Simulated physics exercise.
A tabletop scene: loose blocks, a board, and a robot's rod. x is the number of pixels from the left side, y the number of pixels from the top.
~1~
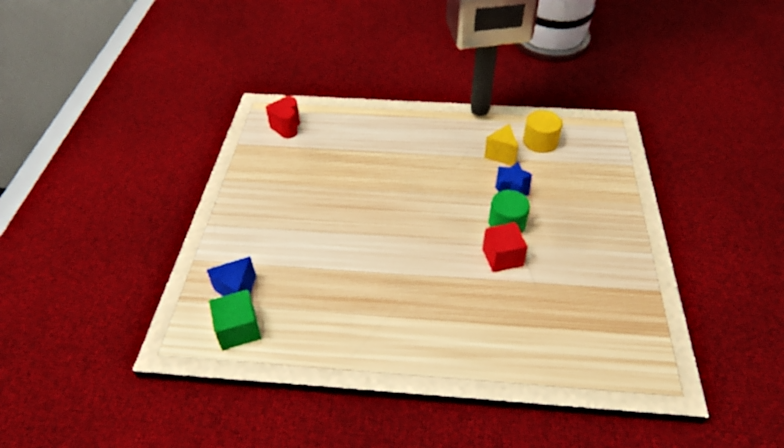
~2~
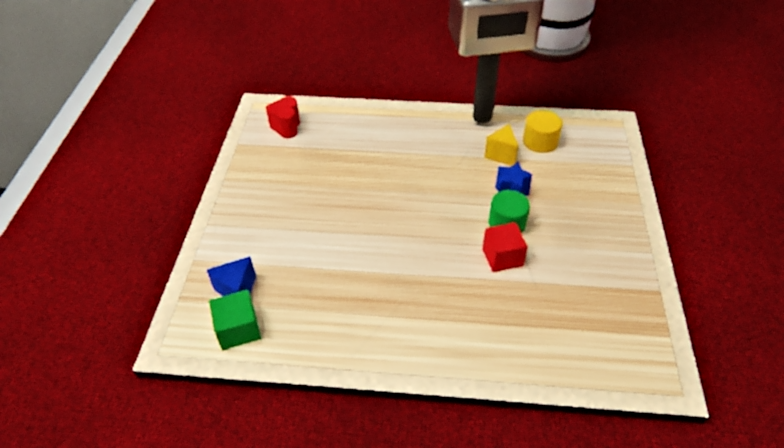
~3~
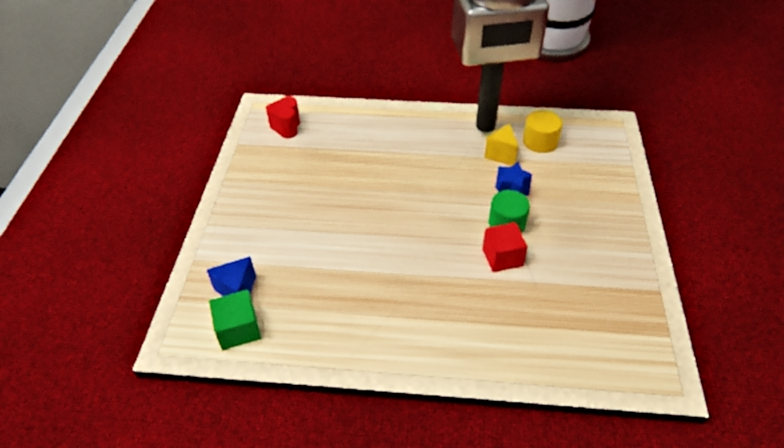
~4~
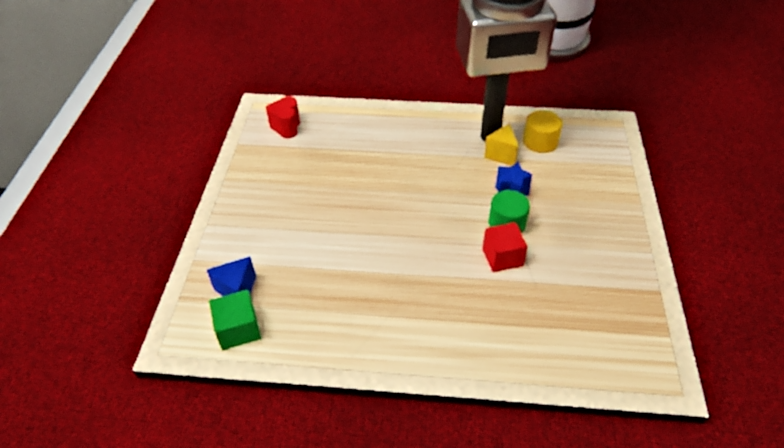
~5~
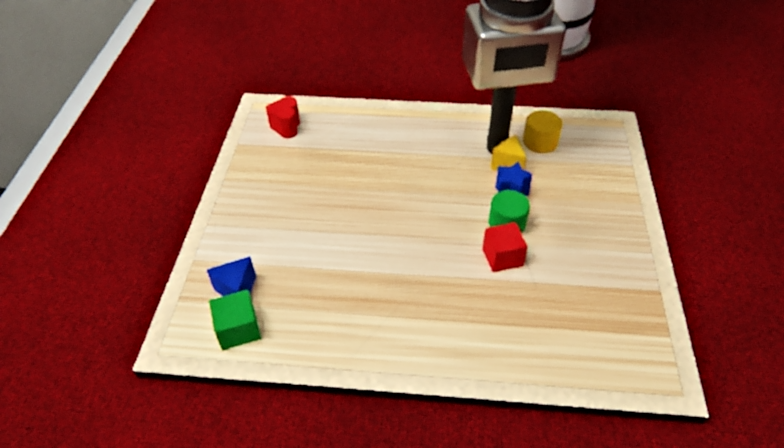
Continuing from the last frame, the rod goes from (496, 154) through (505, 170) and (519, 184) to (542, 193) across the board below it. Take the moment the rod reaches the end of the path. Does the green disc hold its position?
My answer is no.
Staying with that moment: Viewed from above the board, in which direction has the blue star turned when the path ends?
The sense of turning is clockwise.
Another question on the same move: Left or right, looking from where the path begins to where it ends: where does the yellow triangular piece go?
The left-hand side.
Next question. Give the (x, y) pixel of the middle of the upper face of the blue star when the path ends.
Just about (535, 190).
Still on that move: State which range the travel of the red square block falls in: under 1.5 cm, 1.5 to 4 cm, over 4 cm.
The red square block ends up very close, under 1.5 cm away.
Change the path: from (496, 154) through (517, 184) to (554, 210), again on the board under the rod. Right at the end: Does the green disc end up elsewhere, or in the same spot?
It's moved.
On the path given first. Halfway along, rod (511, 173); yellow triangular piece (535, 163), turned 15° anticlockwise; blue star (520, 178), turned 35° clockwise.
At the end, rod (543, 188); red square block unmoved; green disc (510, 209); yellow triangular piece (570, 173), turned 55° anticlockwise; blue star (535, 190), turned 80° clockwise; yellow disc unmoved.
